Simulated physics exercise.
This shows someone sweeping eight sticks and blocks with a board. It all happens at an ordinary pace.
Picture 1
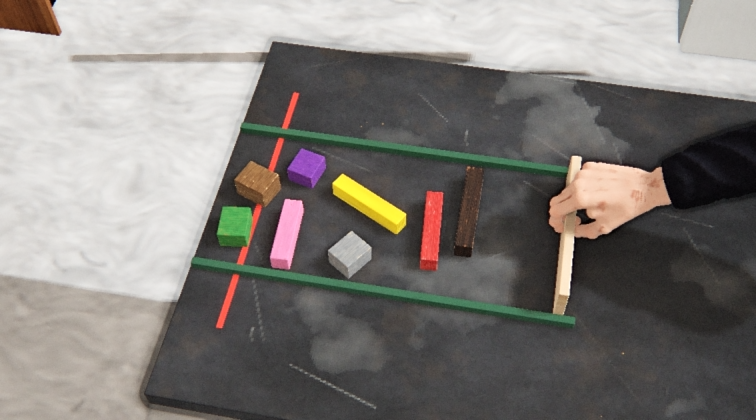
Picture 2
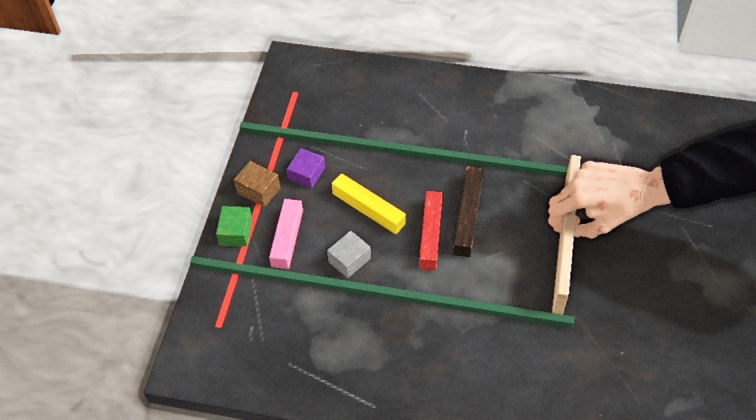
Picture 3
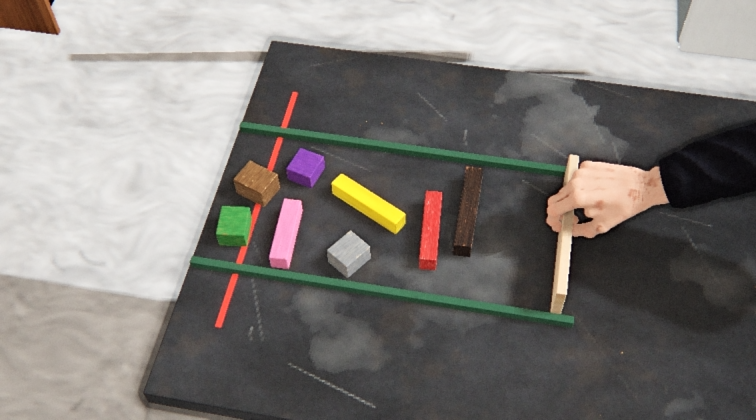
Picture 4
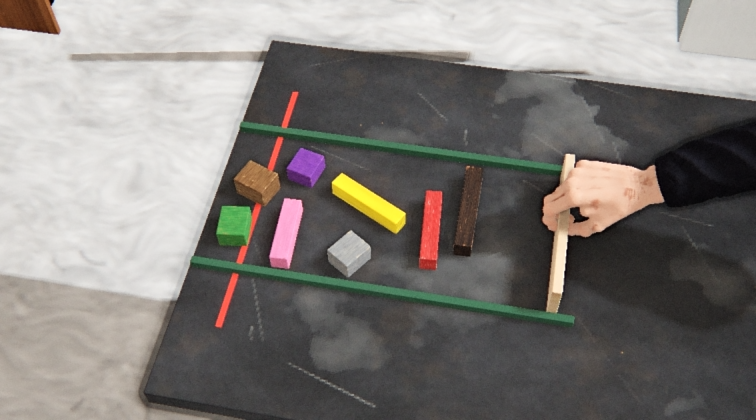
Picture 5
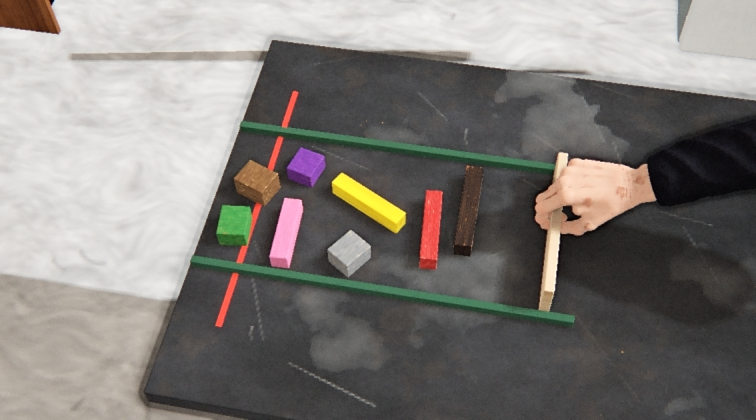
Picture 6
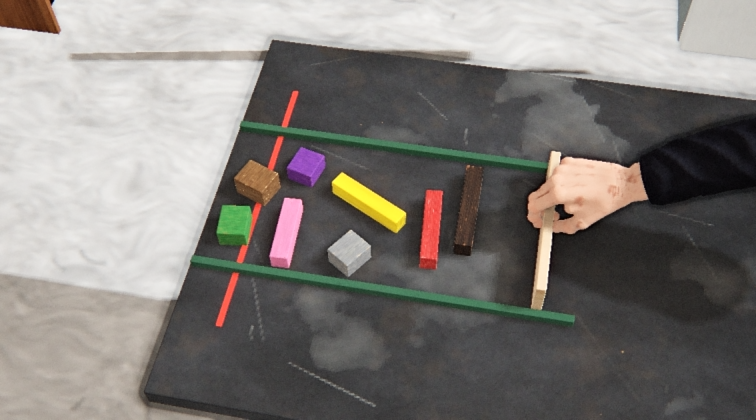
Hand sliding a wooden board slightly left between two green strips on a dark slab, coloured sticks and blocks lying still.
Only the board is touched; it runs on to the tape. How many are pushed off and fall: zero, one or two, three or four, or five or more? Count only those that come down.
In the end the number that fall off is three or four.
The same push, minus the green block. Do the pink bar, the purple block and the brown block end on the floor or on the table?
The pink bar is lost, the purple block is kept, the brown block tumbles off.
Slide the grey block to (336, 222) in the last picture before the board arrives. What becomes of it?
Then it does not fall.
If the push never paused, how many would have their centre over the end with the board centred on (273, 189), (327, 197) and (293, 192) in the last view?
Past the end: 3, 0 and 1.
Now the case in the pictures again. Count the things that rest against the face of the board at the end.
That makes 1.
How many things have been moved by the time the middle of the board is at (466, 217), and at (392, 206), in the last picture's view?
At the one place 1, at the other 5.
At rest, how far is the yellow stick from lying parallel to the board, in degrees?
About 0°.
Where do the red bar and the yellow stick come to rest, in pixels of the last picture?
The red bar at (232, 200), the yellow stick at (221, 186).
Soon after, none off yet; green block at rest near (235, 225); brown block at rest near (257, 183); purple block at rest near (306, 167).
Then, none off yet; green block at rest near (235, 225); brown block at rest near (257, 183); purple block moved about its own width near (285, 149).
At rest, the number that fall off is three or four; fallen, pink bar, brown block and green block.
